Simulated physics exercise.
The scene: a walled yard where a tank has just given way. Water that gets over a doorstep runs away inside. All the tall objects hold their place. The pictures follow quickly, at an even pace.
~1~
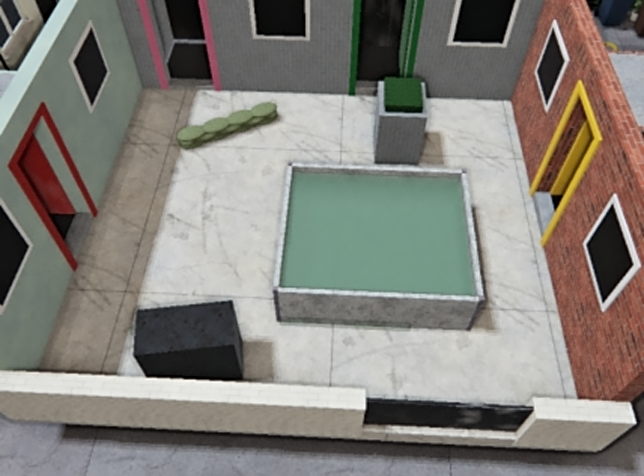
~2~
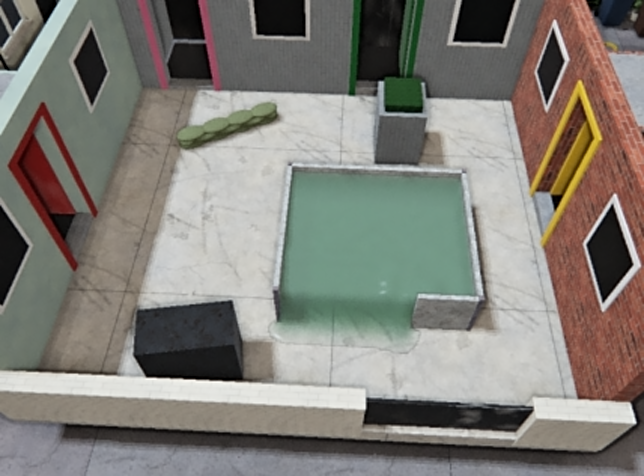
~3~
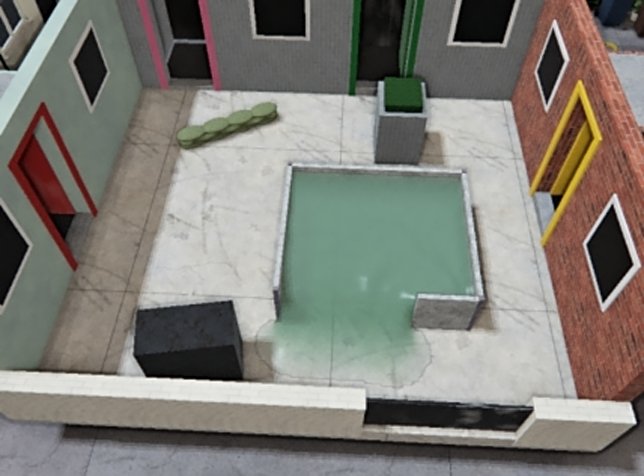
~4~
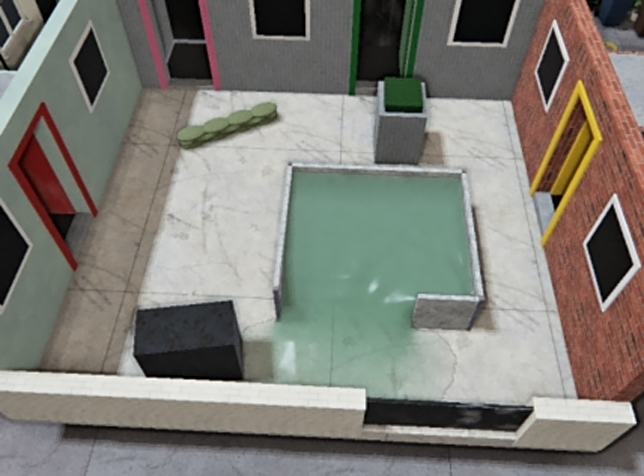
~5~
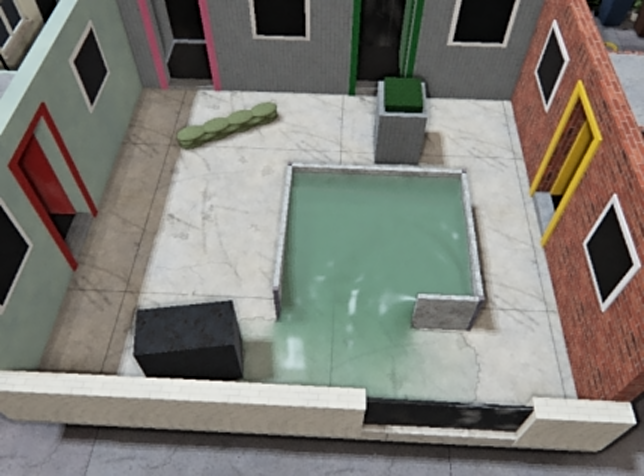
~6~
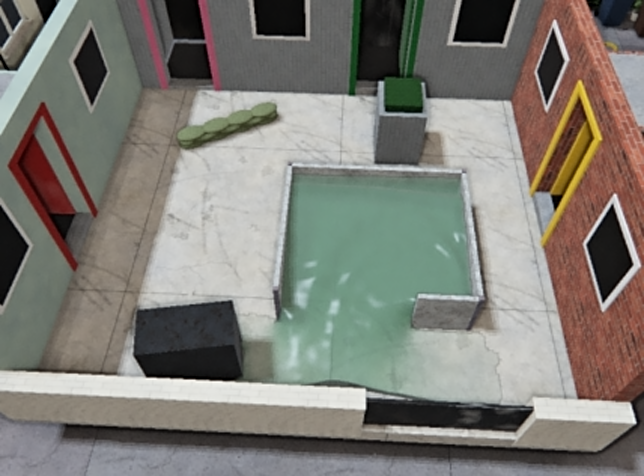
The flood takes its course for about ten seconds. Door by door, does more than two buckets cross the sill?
The red door stays under that; the yellow door stays under that; the pink door takes more than that; the green door stays under that.
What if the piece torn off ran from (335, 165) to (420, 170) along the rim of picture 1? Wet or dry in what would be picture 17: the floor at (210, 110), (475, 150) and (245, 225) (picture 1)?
In turn: Wet, awash, no water.
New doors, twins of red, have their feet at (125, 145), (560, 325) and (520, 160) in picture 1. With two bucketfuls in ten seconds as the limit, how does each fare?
One after the other: Is under, lets more in, stays under.
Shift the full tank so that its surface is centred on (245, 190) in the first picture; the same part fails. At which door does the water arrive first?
First comes the red-painted one.
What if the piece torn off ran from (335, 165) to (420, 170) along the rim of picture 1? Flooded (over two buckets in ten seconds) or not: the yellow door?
Then: Yellow door takes more.
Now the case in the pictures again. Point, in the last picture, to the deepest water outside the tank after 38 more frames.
Around (505, 112).
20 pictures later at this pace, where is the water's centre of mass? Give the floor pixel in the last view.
Roughly at (350, 294).
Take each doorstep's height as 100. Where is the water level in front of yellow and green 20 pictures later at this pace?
In turn 60 and 0 per cent.
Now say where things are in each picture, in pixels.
In the first frame, the open tank at (377, 229) is whole and still.
In the second frame, the front is at (276, 333), out from the gap at (346, 311).
In the third frame, the front is at (265, 353), out from the gap at (346, 313).
In the fourth frame, the front is at (244, 374), out from the gap at (346, 314).
In the fifth frame, water pours out at (346, 314) and has run to a hidden place.
In the sixth frame, the front is at a hidden place, out from the gap at (346, 314).
A moment on, water covers 15 % of the floor; the red door not reached, the yellow door not reached, the pink door not reached, the green door not reached.
Next, water covers 30 % of the floor; the red door not reached, the yellow door not reached, the pink door not reached, the green door not reached.
Then, water covers 70 % of the floor; the red door wet at the sill, nothing in, the yellow door wet at the sill, nothing in, the pink door not reached, the green door not reached.
Later, water covers 90 % of the floor; the red door wet at the sill, nothing in, the yellow door wet at the sill, nothing in, the pink door over two buckets in, the green door wet at the sill, nothing in.
In the end, water covers 95 % of the floor; the red door wet at the sill, nothing in, the yellow door wet at the sill, nothing in, the pink door over two buckets in, the green door wet at the sill, nothing in.
